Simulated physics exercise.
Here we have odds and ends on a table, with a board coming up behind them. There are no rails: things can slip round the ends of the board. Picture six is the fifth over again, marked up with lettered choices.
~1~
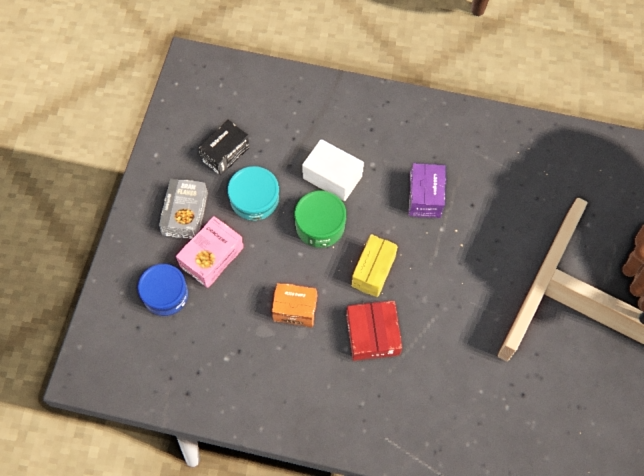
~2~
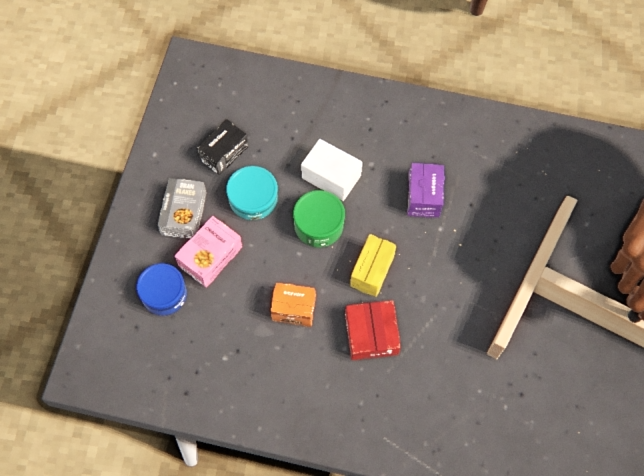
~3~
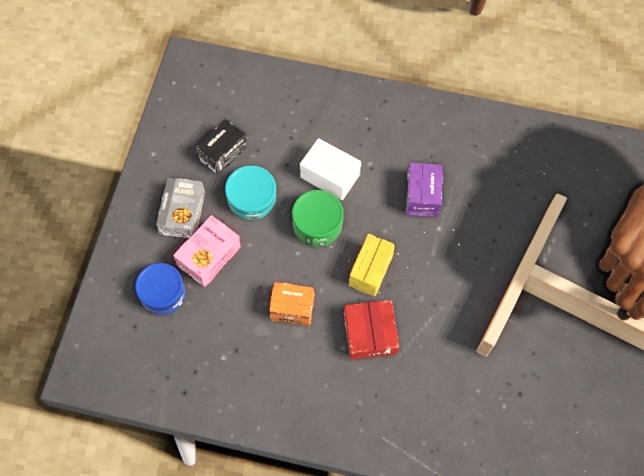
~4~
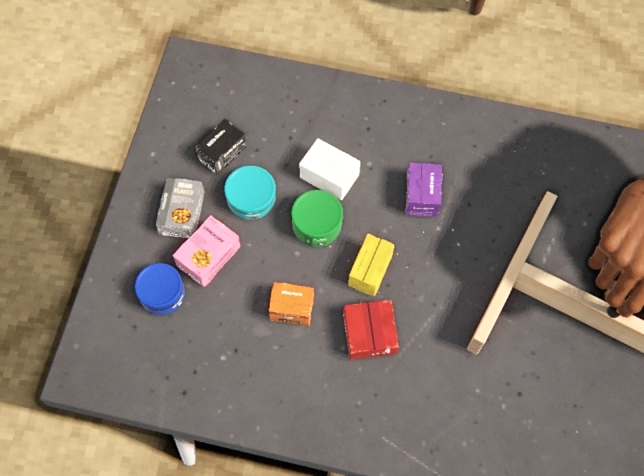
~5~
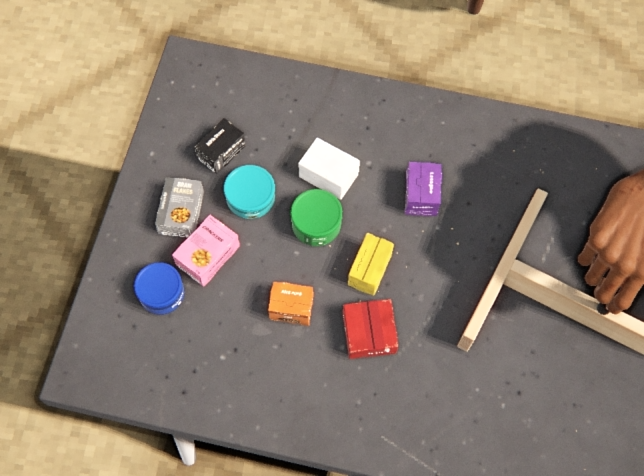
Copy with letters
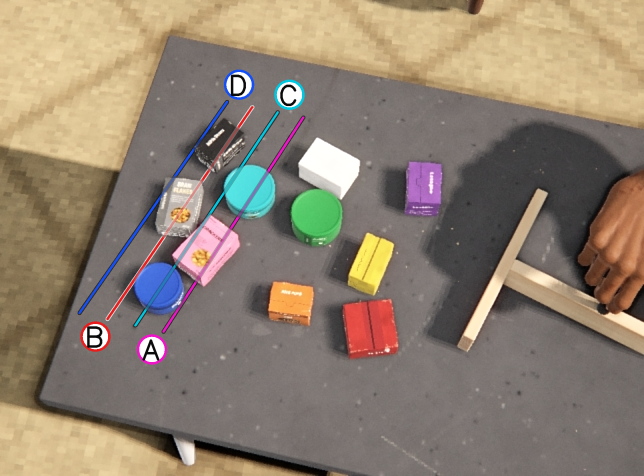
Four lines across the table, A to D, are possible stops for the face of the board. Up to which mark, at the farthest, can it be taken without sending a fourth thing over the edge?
It can go as far as B.
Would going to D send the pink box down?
Yes.
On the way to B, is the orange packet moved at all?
Yes.
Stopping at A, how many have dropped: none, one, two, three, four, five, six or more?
The count is none.
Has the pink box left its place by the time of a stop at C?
By then, yes.
On the marked copy, A at (237, 219); B at (184, 207); C at (210, 213); D at (157, 202).
Following B. Soon after the start, board (390, 236); red box (326, 337); purple box (400, 179).
Later, board (273, 212); grey packet (167, 203); black box (202, 138).
In the end, board (183, 192); grey packet over the edge; black box over the edge; two fallen.
As for the rest, A is within the limit but short; C is within the limit but short; D drops four.
